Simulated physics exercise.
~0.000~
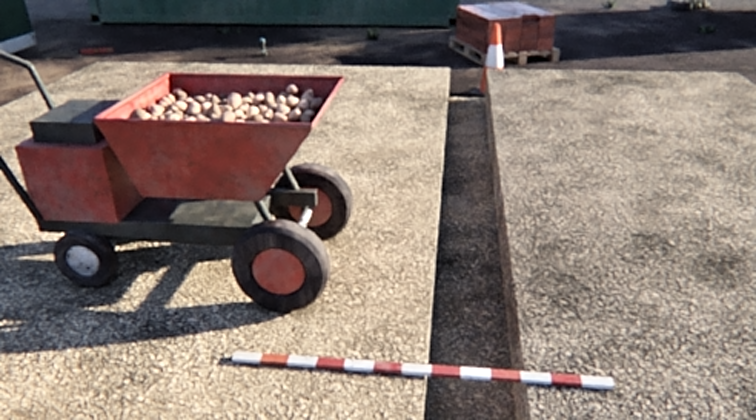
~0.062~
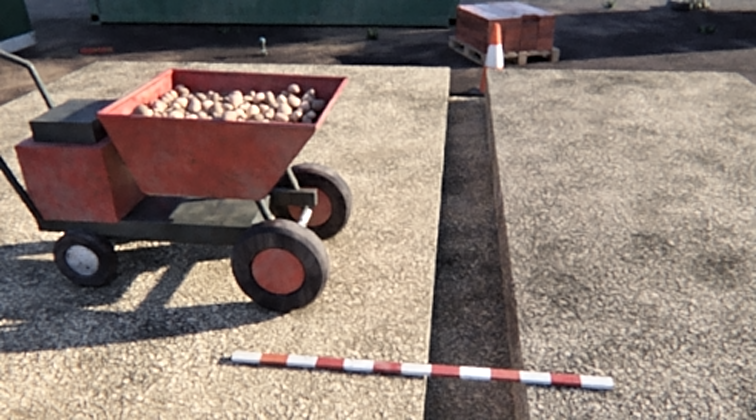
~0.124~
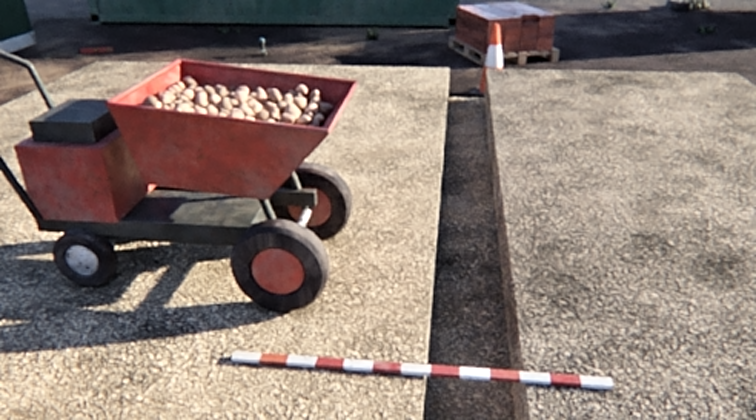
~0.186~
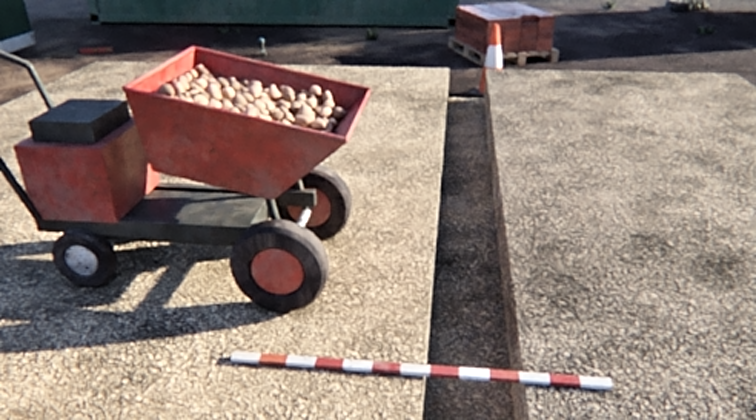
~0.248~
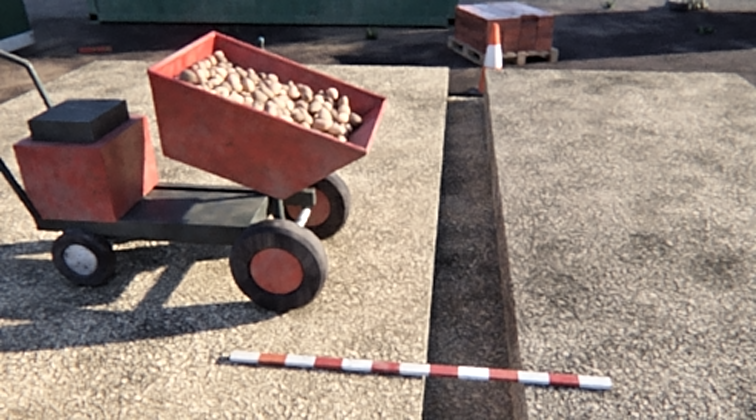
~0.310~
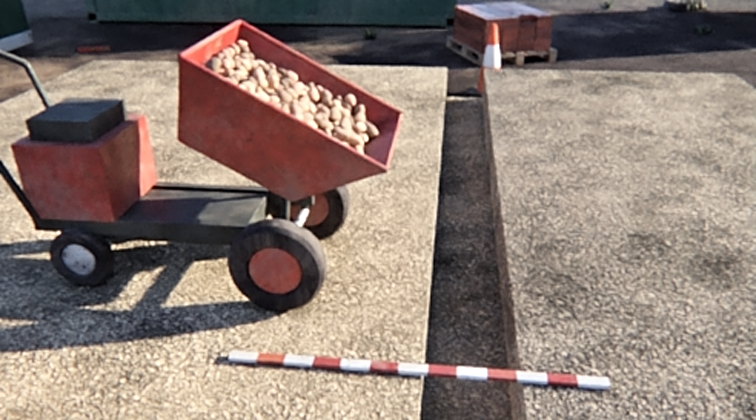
A red skip filled with round, pale brown stones tilts on a small wheeled barrow, seen from slightly above on a sunlit, gravelly surface. The barrow stands at left beside a straight dark trench, with a red-and-white striped pole across the foreground and an orange-and-white cone beyond. The skip's left end rises steadily as its right lip slopes downward, and the stones shift toward the lower side.
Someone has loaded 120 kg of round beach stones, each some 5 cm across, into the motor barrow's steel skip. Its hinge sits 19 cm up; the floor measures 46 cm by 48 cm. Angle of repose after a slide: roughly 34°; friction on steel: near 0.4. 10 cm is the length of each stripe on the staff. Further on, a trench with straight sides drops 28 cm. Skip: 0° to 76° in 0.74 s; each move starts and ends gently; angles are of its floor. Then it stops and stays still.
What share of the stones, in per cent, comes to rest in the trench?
About 70 per cent of the stones finish in the trench.
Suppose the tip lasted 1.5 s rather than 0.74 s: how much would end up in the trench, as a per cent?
Expected share: Around 90%.
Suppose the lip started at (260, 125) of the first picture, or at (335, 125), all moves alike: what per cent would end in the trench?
It comes to about 90 and 50 in a hundred.
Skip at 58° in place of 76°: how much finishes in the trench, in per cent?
With that change, near 55 per cent.
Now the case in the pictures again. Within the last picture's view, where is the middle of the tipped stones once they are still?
Middle at around (488, 317), I'd say.
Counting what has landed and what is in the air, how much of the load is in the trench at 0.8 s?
Around 35 per cent of it.
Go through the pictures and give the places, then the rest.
In the first frame, lip at (313, 127), floor tilted 0°, highest stones at (250, 102).
In the second frame, lip at (317, 128), floor tilted 2°, highest stones at (215, 101); the stones move at 0.4 m/s on average.
In the third frame, the skip is at 6°, its lip at (329, 132); the top of the load is at (196, 93); the stones move at 0.8 m/s on average.
In the fourth frame, the skip is at 12°, its lip at (346, 141); the top of the load is at (198, 79); the stones move at 1.0 m/s on average.
In the fifth frame, the skip is at 20°, its lip at (367, 153); the top of the load is at (210, 67); the stones move at 1.3 m/s on average.
In the sixth frame, the skip is at 29°, its lip at (387, 170); the top of the load is at (234, 56); the stones move at 1.4 m/s on average.
After 0.6 s the floor is at 64°; 100 % in the skip; the foremost stones are at (429, 209).
After 0.8 s the floor is at 76°; 53 % in the skip, 36 % in the trench, 11 % past the trench; the foremost stones are at (564, 295).
After 1.2 s the floor is at 76°; 9 % in the skip, 62 % in the trench, 30 % past the trench; the foremost stones are past the picture's edge.
After 3.1 s the floor is at 76°; 0 % in the skip, 70 % in the trench, 30 % past the trench; the foremost stones are past the picture's edge.
